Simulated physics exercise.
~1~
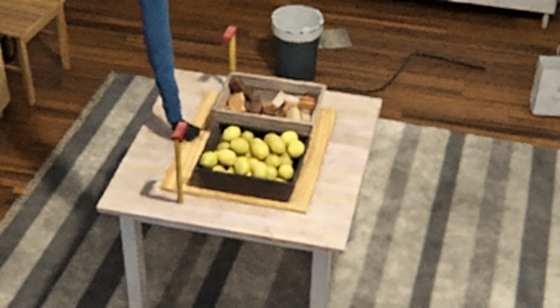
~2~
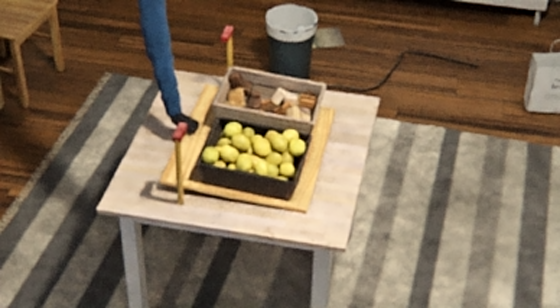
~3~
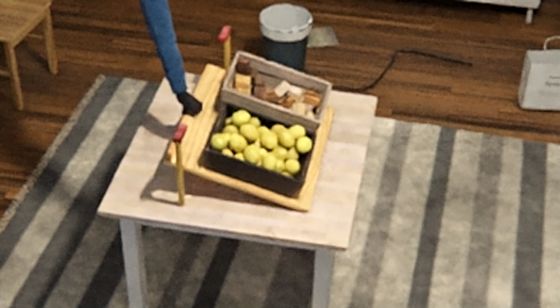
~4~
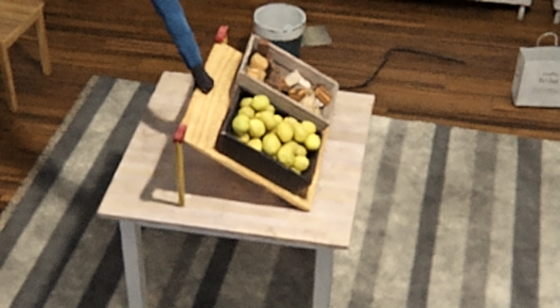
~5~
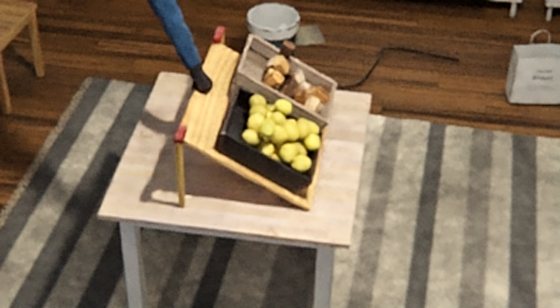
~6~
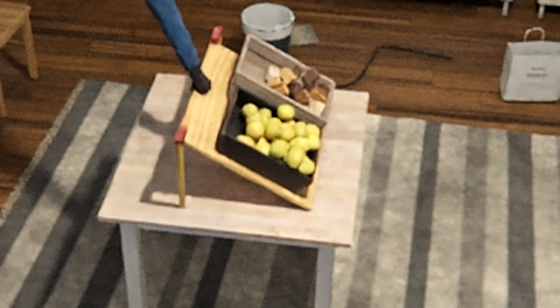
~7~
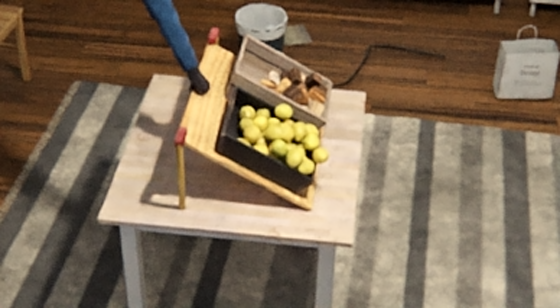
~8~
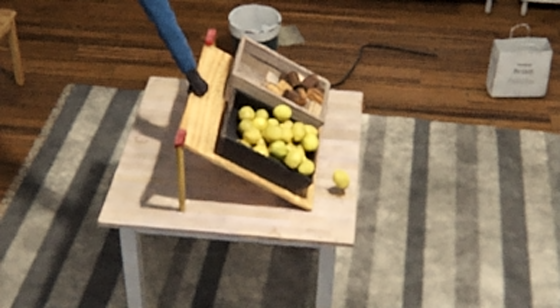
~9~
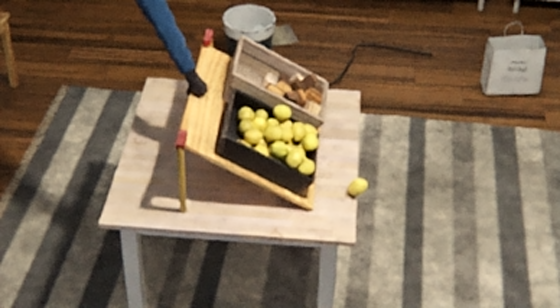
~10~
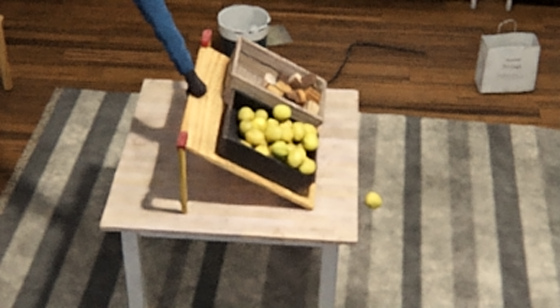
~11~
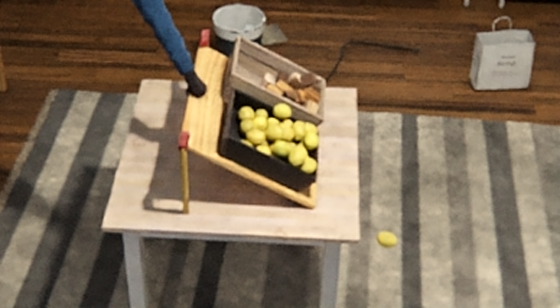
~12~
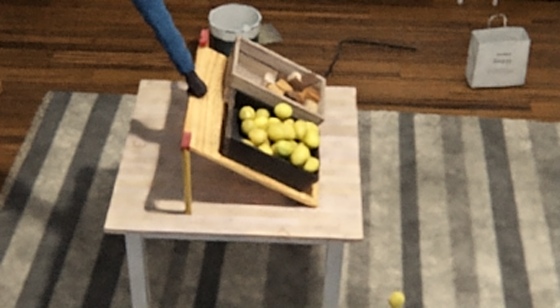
A wooden board tilts up at its left end, and one lemon rolls off the table.
